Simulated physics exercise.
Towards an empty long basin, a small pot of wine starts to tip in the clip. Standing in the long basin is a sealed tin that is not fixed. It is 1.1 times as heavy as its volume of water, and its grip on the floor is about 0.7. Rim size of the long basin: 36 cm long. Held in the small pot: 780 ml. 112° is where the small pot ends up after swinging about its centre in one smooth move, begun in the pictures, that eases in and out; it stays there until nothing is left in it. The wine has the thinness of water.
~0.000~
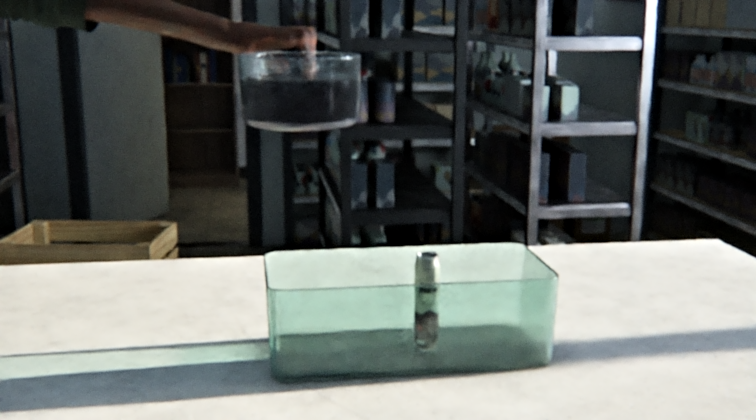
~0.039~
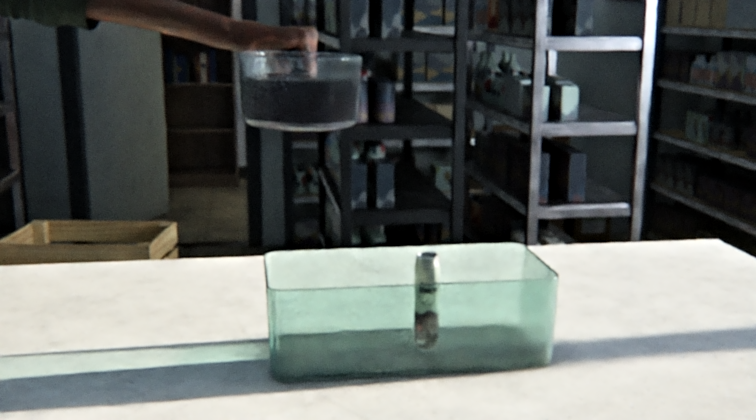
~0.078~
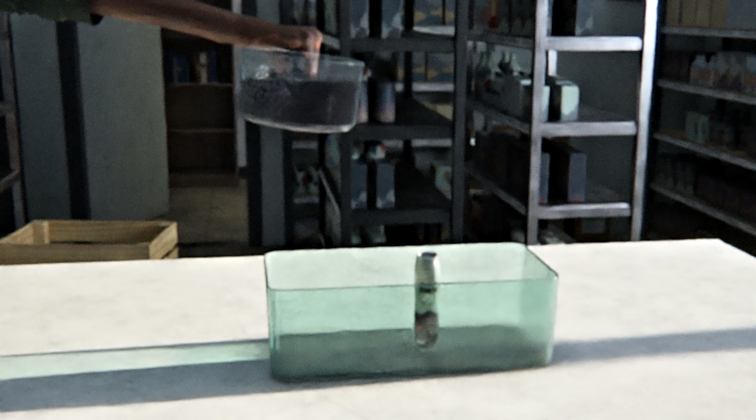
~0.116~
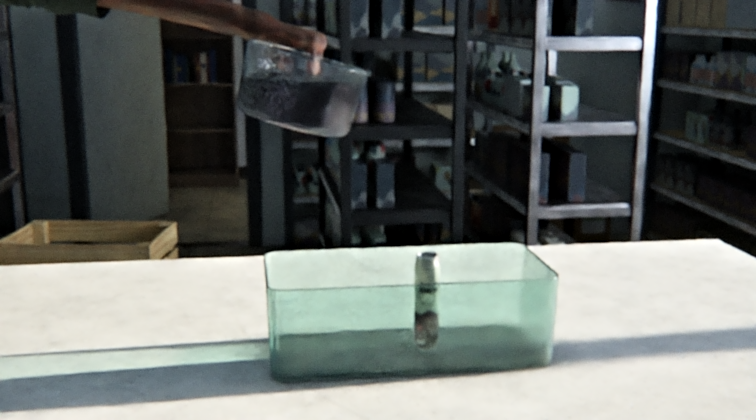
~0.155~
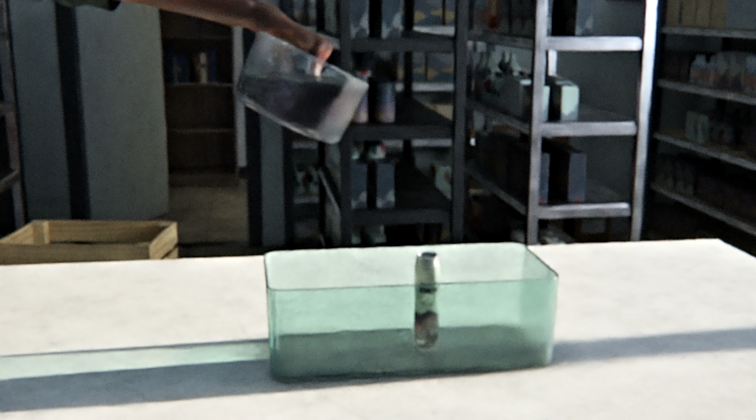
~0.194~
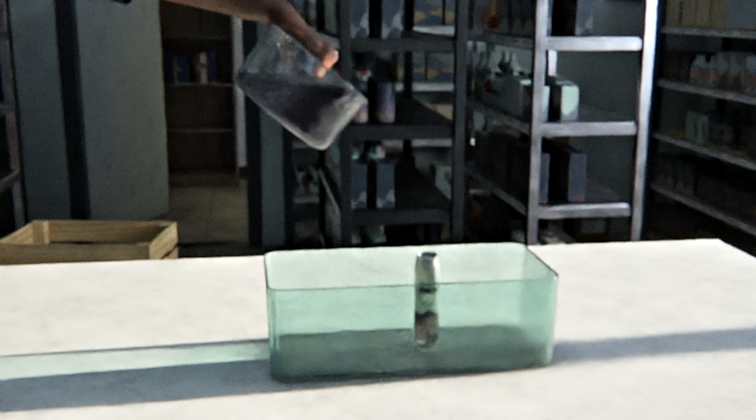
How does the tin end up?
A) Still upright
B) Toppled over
B.
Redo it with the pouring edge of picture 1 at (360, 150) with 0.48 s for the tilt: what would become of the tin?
After that, the tin stays vertical.
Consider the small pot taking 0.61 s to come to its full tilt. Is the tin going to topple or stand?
Outcome - the tin comes down.
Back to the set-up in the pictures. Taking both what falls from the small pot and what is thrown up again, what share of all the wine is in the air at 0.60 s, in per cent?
Close to 12 %.
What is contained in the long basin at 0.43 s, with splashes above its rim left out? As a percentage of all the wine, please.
10 %, roughly.
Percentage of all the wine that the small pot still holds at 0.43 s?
Fraction remaining: Approx. 22 per cent.
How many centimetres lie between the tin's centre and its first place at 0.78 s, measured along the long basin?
4 cm, roughly.
Then, 0.43 s in, the tilt is 109° and 22 per cent is still to pour; the tin stands where it began.
Then, 0.60 s in, the tilt is 112° and 4 per cent is still to pour; the tin stands 2 cm from where it began.
Then, 0.78 s in, the tilt is 112° and 0 per cent is still to pour; the tin leans 19°.
Then, 0.98 s in, the tilt is 112° and 0 per cent is still to pour; the tin leans 56°.
Finally, the tin lies on its side.
